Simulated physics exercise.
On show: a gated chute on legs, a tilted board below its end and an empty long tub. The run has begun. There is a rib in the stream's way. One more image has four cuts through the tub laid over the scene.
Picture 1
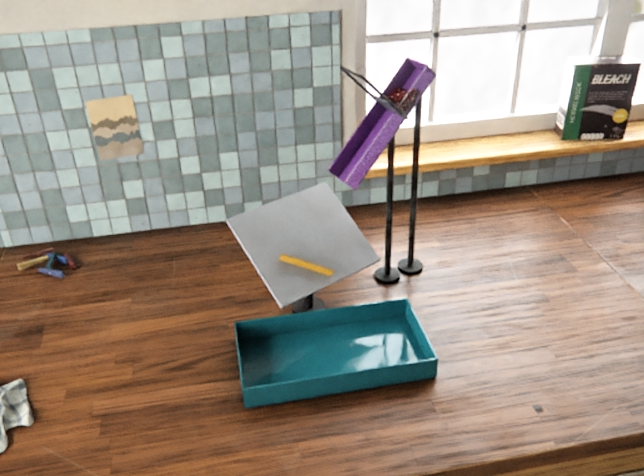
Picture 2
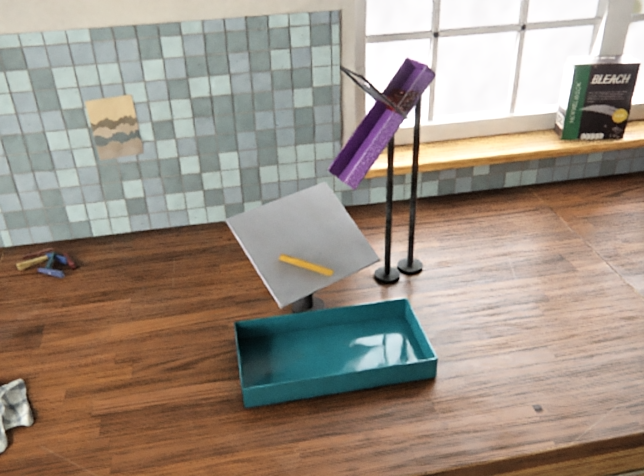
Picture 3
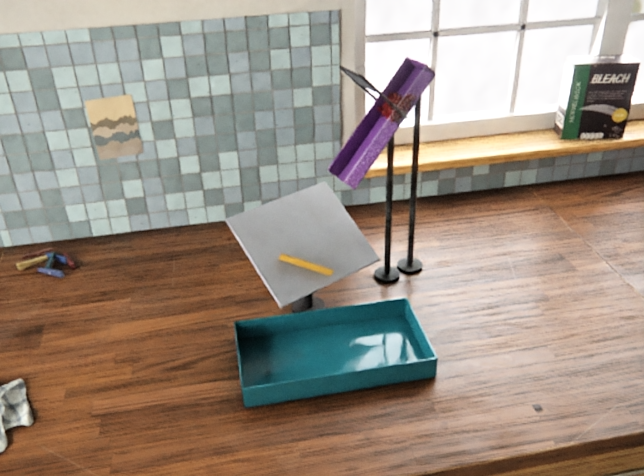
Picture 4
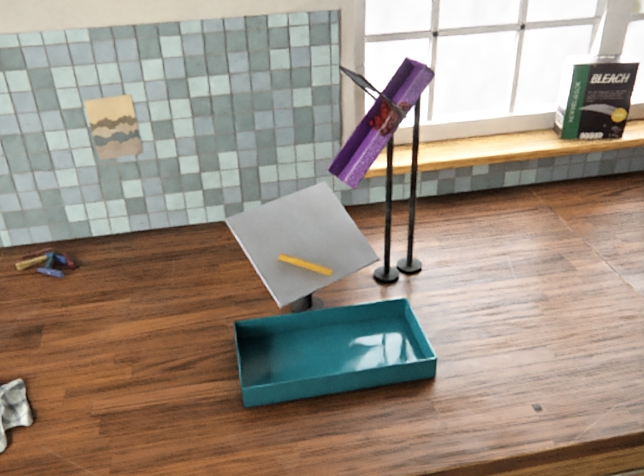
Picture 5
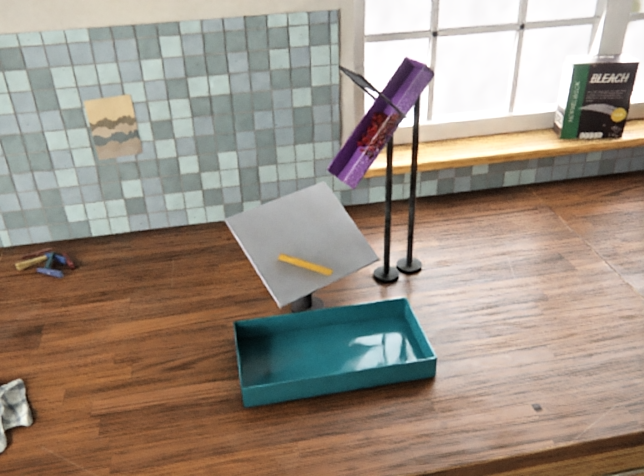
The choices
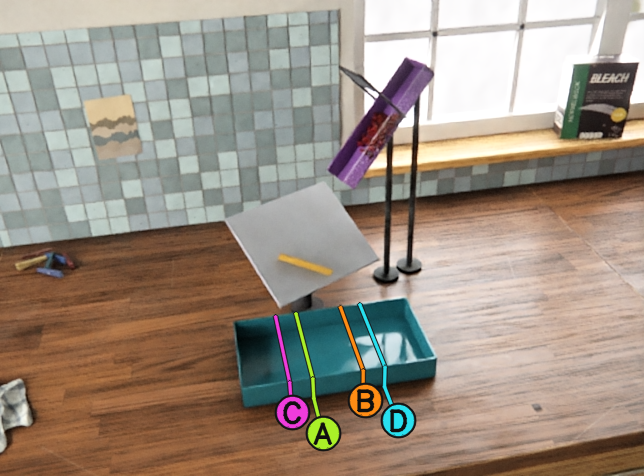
A purple chute on thin black legs held a clump of small dark red beans, which slid partway down its slope, above a tilted gray board with a yellow strip and an empty teal tub.
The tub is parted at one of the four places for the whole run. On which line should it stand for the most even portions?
I would pick line D.
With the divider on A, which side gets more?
Right.
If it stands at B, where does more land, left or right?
Right.
On the marked copy, line A crosses the front rim at (312, 377); line B crosses the front rim at (362, 369); line C crosses the front rim at (289, 381); line D crosses the front rim at (384, 366).
If A is chosen, of what is caught, a stray few on the left of the divider, nearly all on the right.
If B is chosen, of what is caught, a small part on the left of the divider, nearly all on the right.
If C is chosen, of what is caught, none on the left of the divider, all on the right.
If D is chosen, of what is caught, about two thirds on the left of the divider, about a third on the right.
